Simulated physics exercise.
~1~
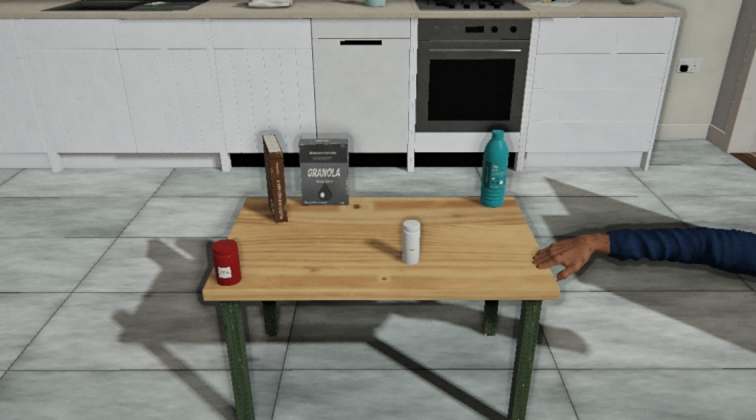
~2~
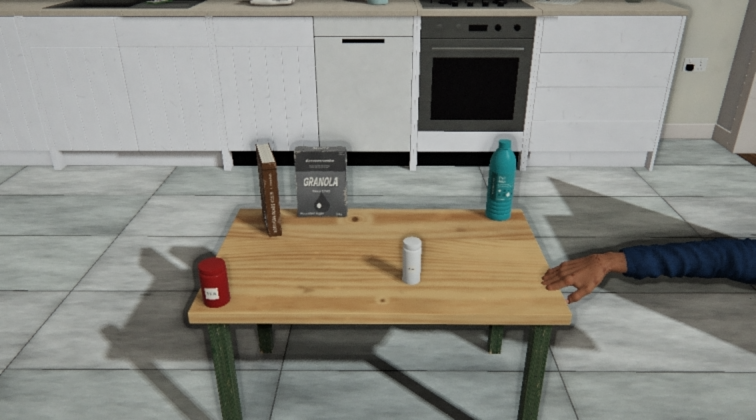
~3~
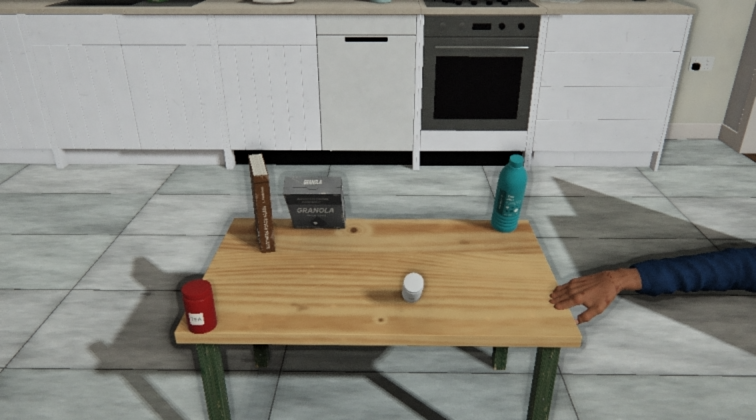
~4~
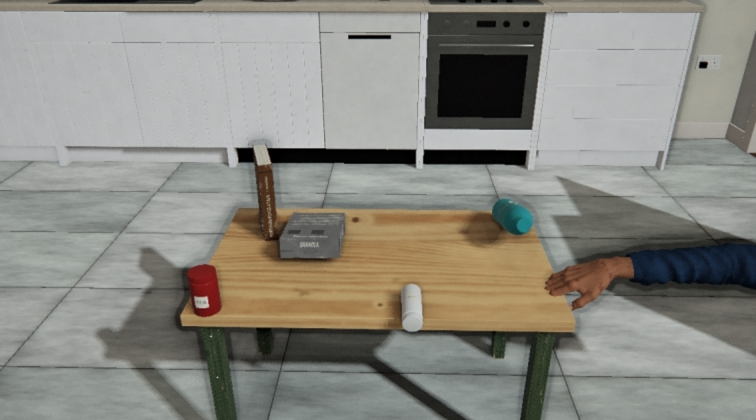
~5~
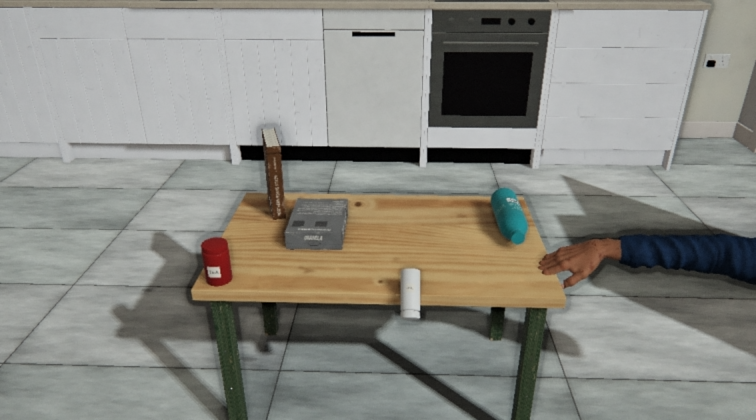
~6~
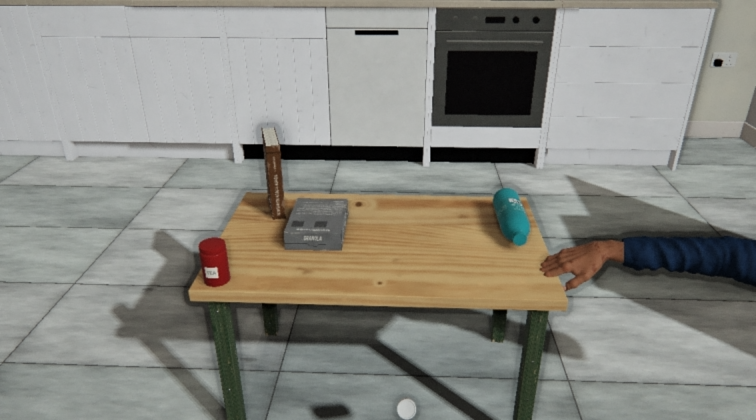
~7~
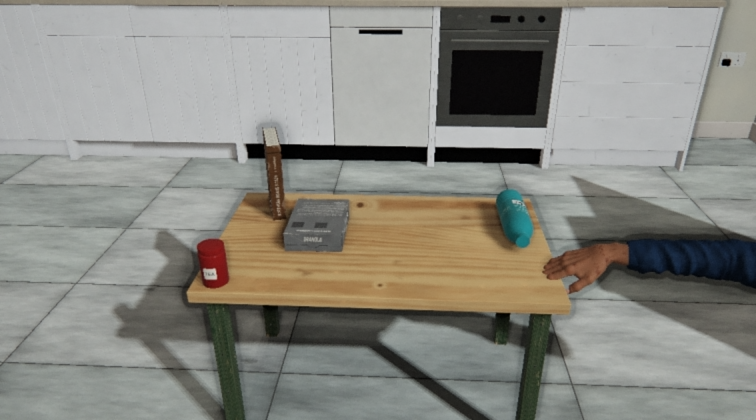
A small table jerks, toppling a grey packet and turquoise bottle, while a white shaker falls off.
